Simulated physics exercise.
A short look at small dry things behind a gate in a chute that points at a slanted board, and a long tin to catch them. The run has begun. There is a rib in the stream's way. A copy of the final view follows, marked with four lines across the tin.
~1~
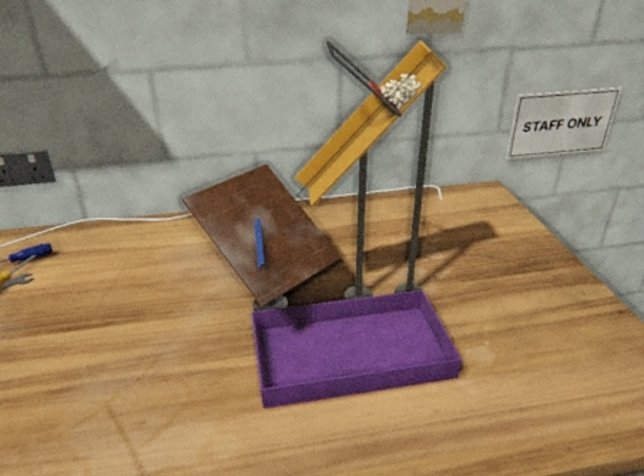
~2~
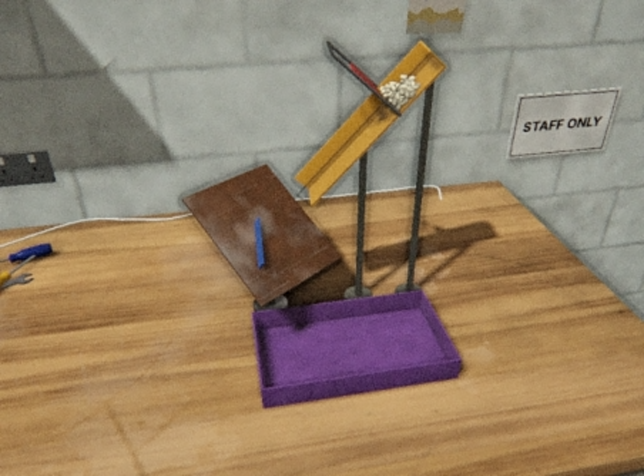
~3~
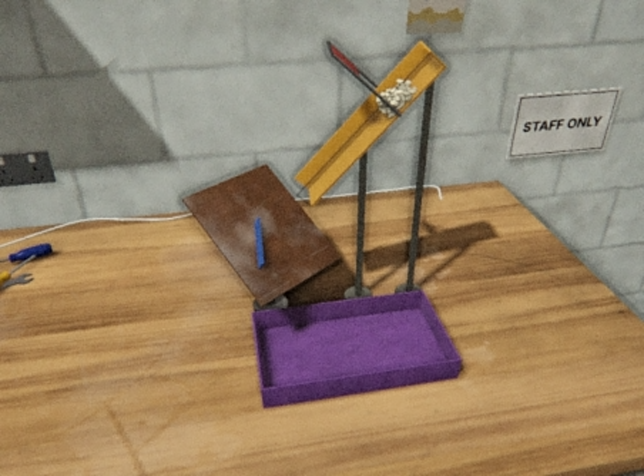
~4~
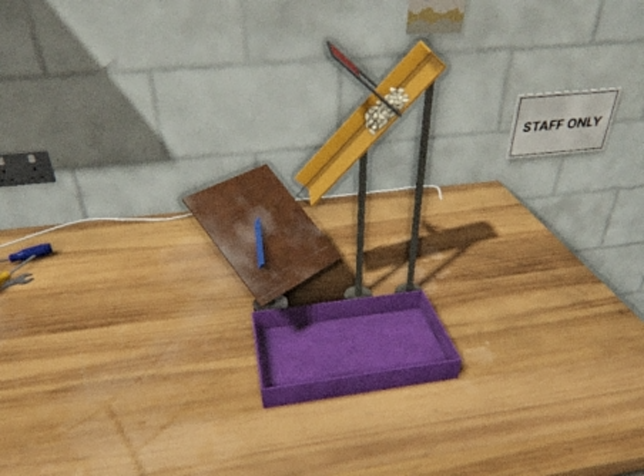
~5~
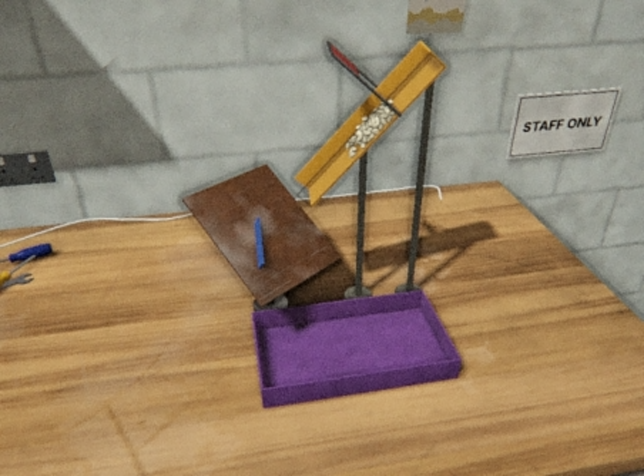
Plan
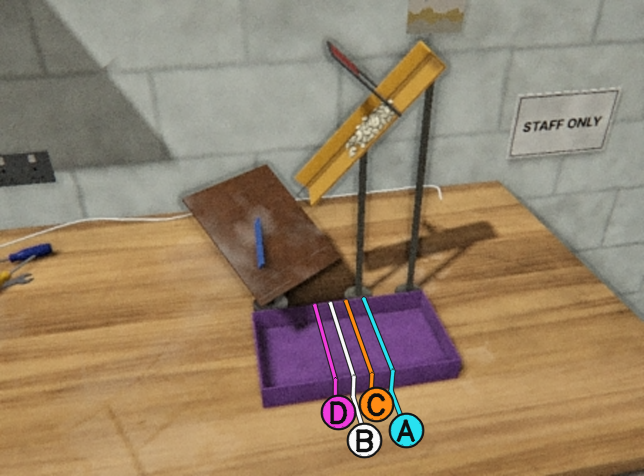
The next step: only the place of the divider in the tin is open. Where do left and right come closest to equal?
Line D does it best.
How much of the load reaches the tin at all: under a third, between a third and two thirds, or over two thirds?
About that: Over two thirds.
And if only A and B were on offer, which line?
Here it is line B.
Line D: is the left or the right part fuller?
Left.
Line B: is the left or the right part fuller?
The left side.
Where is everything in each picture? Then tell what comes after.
The first frame shows load behind the gate at (400, 91), white beans; lip of the chute at (311, 198), sloping steeply.
The second frame shows middle of the board at (265, 229), tilted fairly steeply; middle of its low edge at (305, 280); of its high edge at (227, 180).
The third frame shows front corners of the tin at (262, 389) and (461, 359), empty; front of the load at (381, 108).
The fourth frame shows middle of the load at (386, 110); its front at (368, 125), about a quarter of the way to the lip; rib from (259, 218) to (263, 264).
The fifth frame shows middle of the load at (373, 125); its front at (348, 146), about half of the way to the lip.
On the marked copy, line A crosses the front rim at (392, 370); line B crosses the front rim at (353, 376); line C crosses the front rim at (371, 373); line D crosses the front rim at (335, 378).
Choosing A, of what is caught, nearly all on the left of the divider, a stray few on the right.
Choosing B, of what is caught, most on the left of the divider, about a quarter on the right.
Choosing C, of what is caught, nearly all on the left of the divider, a small part on the right.
Choosing D, of what is caught, about two thirds on the left of the divider, about a third on the right.
